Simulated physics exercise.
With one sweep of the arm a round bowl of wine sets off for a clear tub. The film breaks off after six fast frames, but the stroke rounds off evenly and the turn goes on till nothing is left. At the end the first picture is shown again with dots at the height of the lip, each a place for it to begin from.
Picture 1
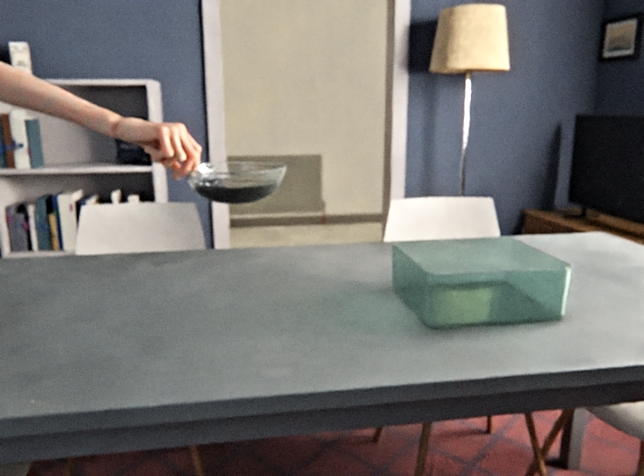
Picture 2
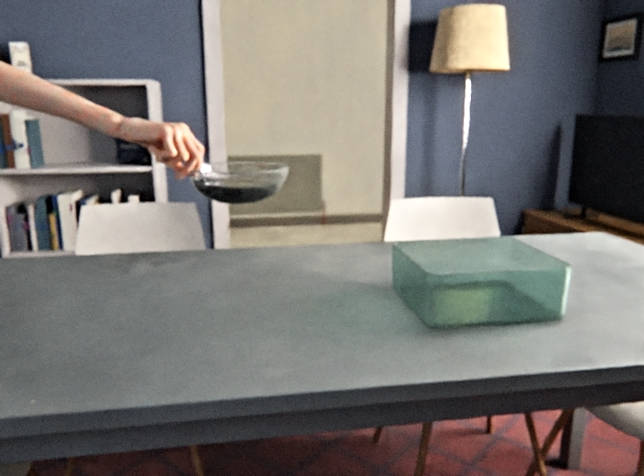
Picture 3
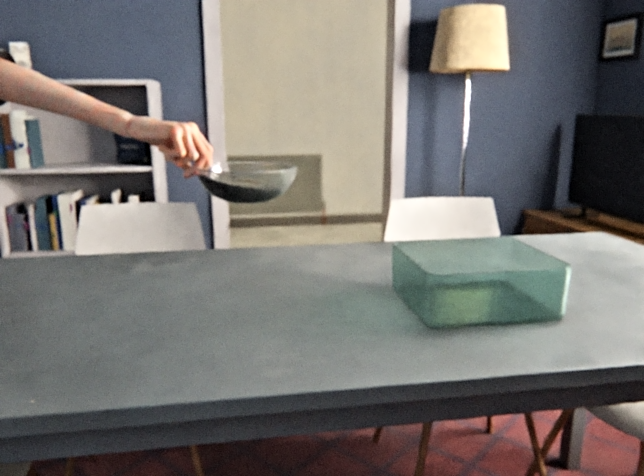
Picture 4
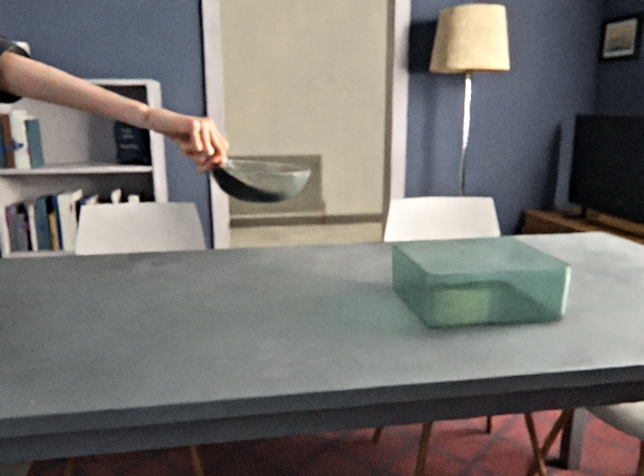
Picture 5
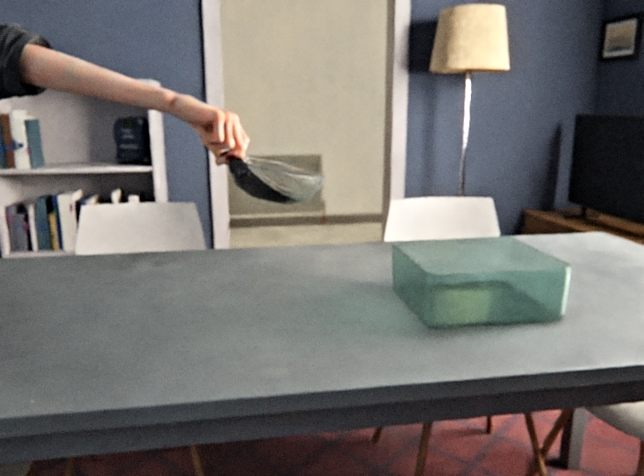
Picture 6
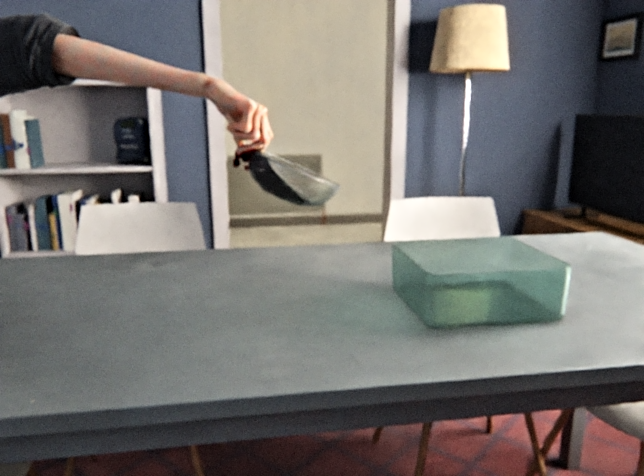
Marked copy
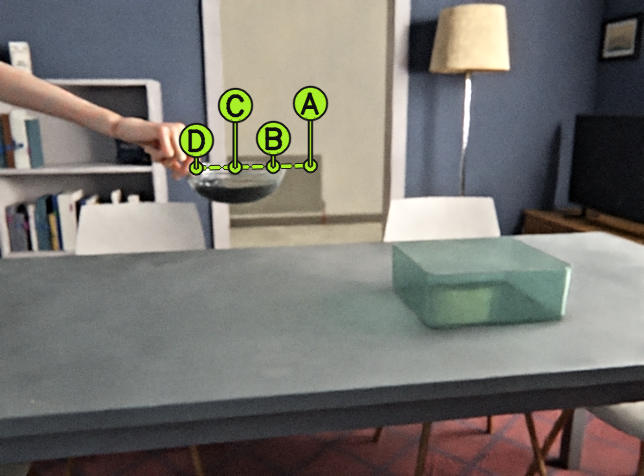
A glass bowl of dark wine, held by a hand reaching in from the left, drifted slowly right above a gray table with a clear greenish tub on it, then tilted steadily down toward the right.
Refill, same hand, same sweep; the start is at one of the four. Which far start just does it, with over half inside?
A is the one.
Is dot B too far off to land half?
Yes, that goes wrong.
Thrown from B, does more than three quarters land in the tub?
No, less.
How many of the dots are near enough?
One of the four.
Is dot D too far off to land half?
Yes, it does.
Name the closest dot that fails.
Here it is dot B.
On the marked copy, A at (310, 165); B at (273, 166); C at (235, 167); D at (196, 168).
Choosing A, about 64 % lands in the tub, 25 % falls short and 11 % goes beside or beyond.
Choosing B, about 35 % lands in the tub, 58 % falls short and 7 % goes beside or beyond.
Choosing C, about 6 % lands in the tub, 91 % falls short.
Choosing D, about 0 % lands in the tub, 99 % falls short.
